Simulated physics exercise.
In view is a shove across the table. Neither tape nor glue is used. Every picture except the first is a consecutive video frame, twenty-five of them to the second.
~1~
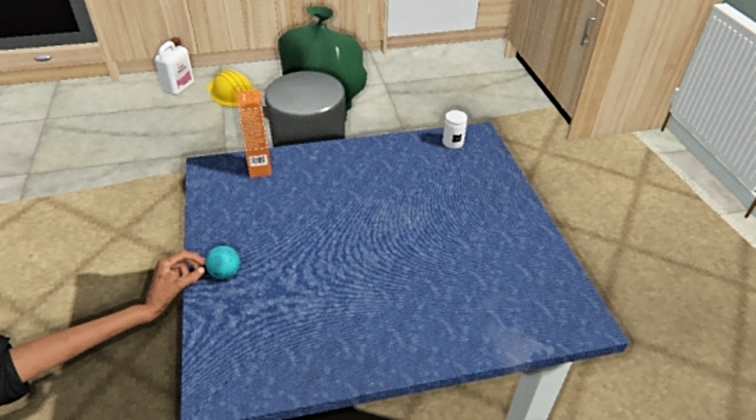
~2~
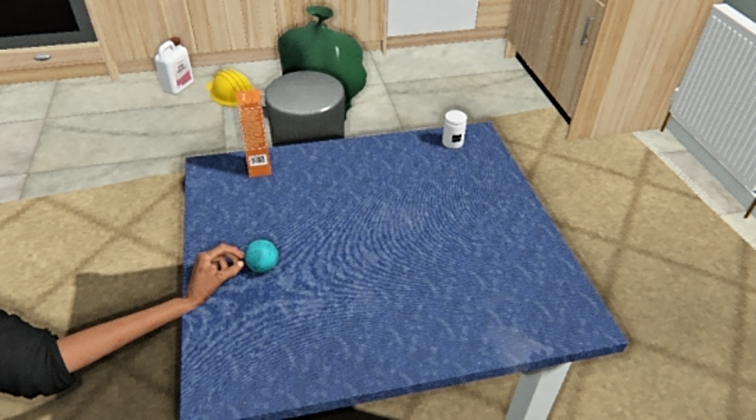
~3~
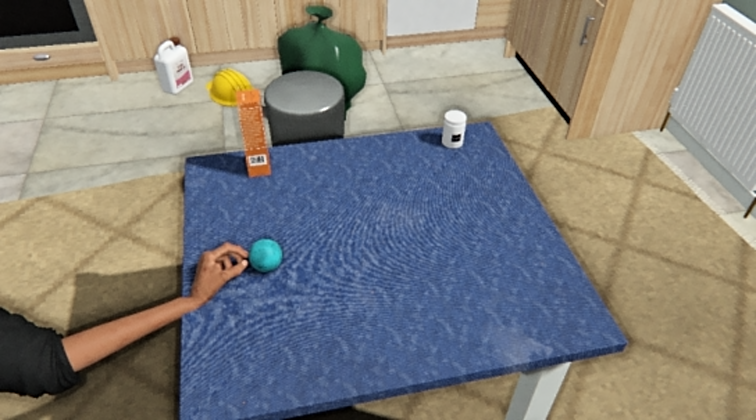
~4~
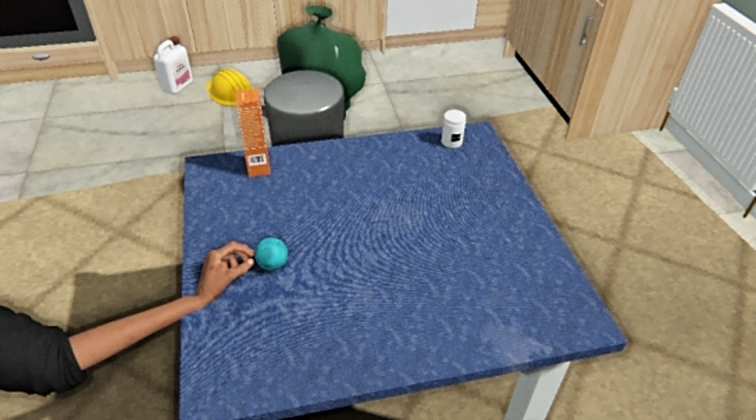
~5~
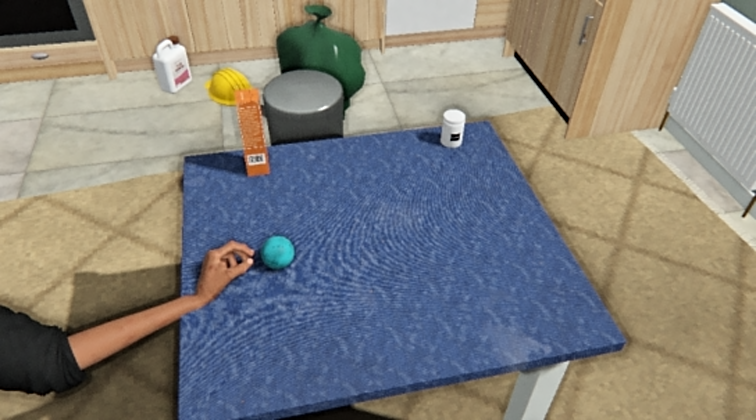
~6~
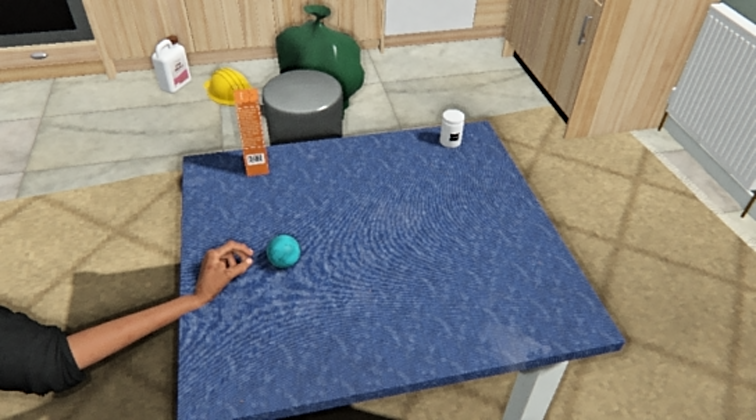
A blue table fills the middle of a kitchen with wood-fronted cabinets, seen from above at an angle that stays nearly still. A turquoise ball sits near its left edge beside a dark-sleeved arm's hand, with an orange box at the back left and a white bottle at the back right. The hand pushes the ball rightward, then stays back as the ball rolls slightly farther, opening a small gap.
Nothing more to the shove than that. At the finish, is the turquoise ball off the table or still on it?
Still on it.
Then, 0.20 s past the last view, turquoise ball displaced about its own width near (312, 247).
Then, 0.40 s past the last view, turquoise ball displaced well along near (333, 244).
Finally, moved from the start, turquoise ball. Final places as the last picture's camera would see them, turquoise ball near (353, 241).
